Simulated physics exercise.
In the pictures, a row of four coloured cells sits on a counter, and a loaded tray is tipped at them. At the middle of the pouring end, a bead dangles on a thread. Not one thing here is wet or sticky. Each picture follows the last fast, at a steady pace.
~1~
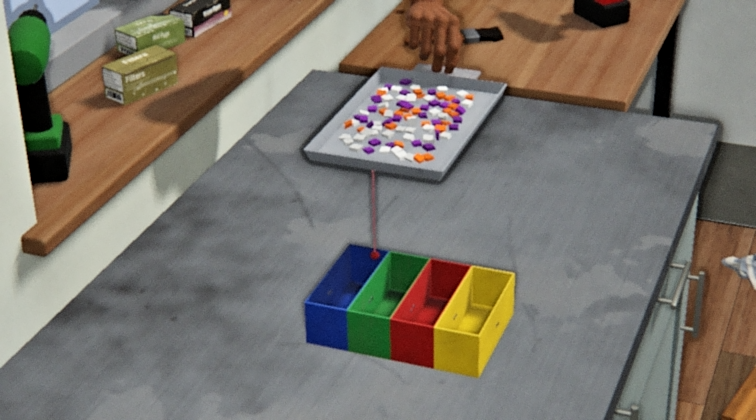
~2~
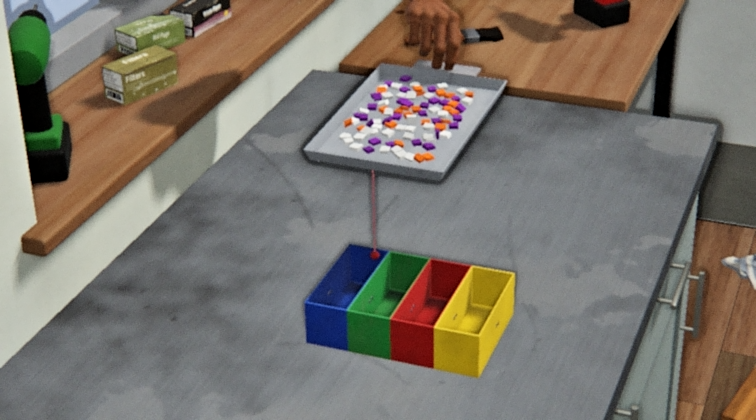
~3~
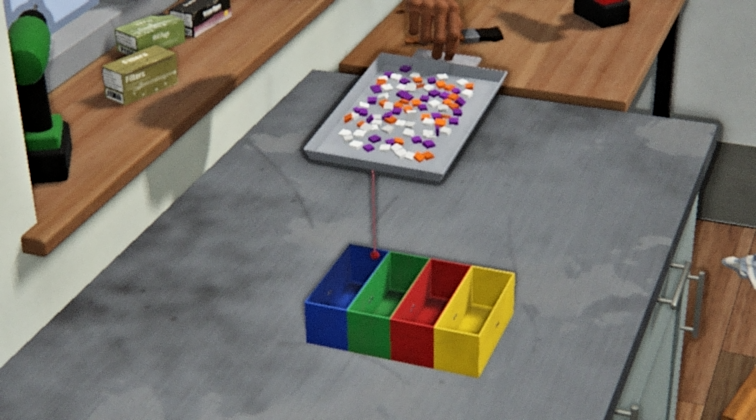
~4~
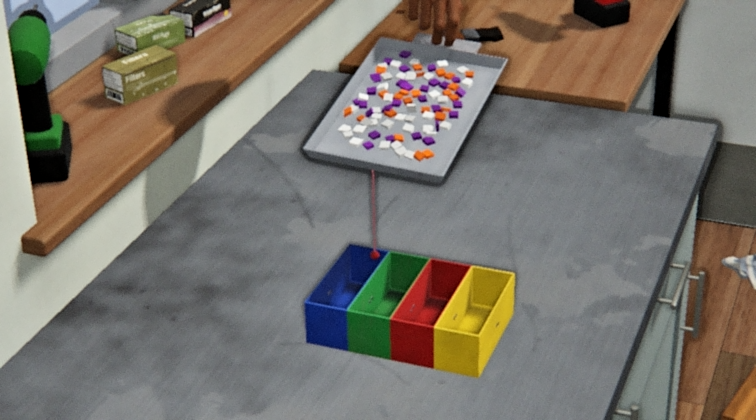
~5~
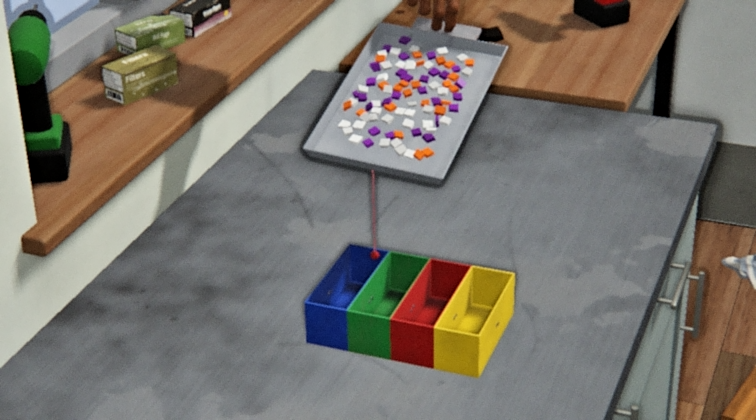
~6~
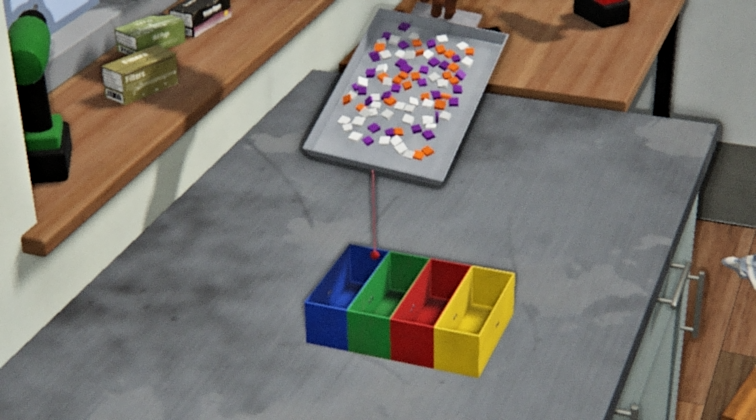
In this clip, a hand at the far edge of a gray tray of white, orange and purple tiles gradually raises that side, tilting the tray toward blue, green, red and yellow compartments, while a bead hangs nearly still.
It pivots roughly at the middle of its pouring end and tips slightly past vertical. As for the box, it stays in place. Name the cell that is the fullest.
Red.
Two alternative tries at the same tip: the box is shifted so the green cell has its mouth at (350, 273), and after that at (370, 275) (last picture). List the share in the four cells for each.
90 %, 100 %.
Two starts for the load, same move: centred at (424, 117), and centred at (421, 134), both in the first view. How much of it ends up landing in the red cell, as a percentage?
Close to 50 in a hundred, then close to 60 in a hundred.
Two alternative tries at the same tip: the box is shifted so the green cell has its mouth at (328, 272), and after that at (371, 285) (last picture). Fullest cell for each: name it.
That yellow cell, then that red cell.
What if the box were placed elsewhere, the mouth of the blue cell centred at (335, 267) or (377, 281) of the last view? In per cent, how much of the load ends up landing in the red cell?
About 50% on the first try and 20% on the second.
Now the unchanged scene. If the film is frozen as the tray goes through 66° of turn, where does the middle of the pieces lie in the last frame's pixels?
The middle of the pieces lands at roughly (404, 164).
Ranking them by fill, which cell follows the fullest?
The second spot goes to the green cell.
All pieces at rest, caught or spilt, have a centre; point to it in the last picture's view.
The centre settles at about (414, 329).
Soon after the last picture, tray tipped steeply; most on the tray; a small part falling or outside the box.
A little later, tray tipped past a quarter turn; about a third in the red cell; about a third in the green cell; a small part in the blue cell; a stray few in the yellow cell; about a quarter falling or outside the box.
Later still, tray tipped past a quarter turn; about half in the red cell; about a third in the green cell; a small part in the blue cell; a stray few in the yellow cell; a stray few falling or outside the box.
At rest, tray tipped past a quarter turn; about half in the red cell; about a third in the green cell; a small part in the blue cell; a stray few in the yellow cell; a stray few outside the box.
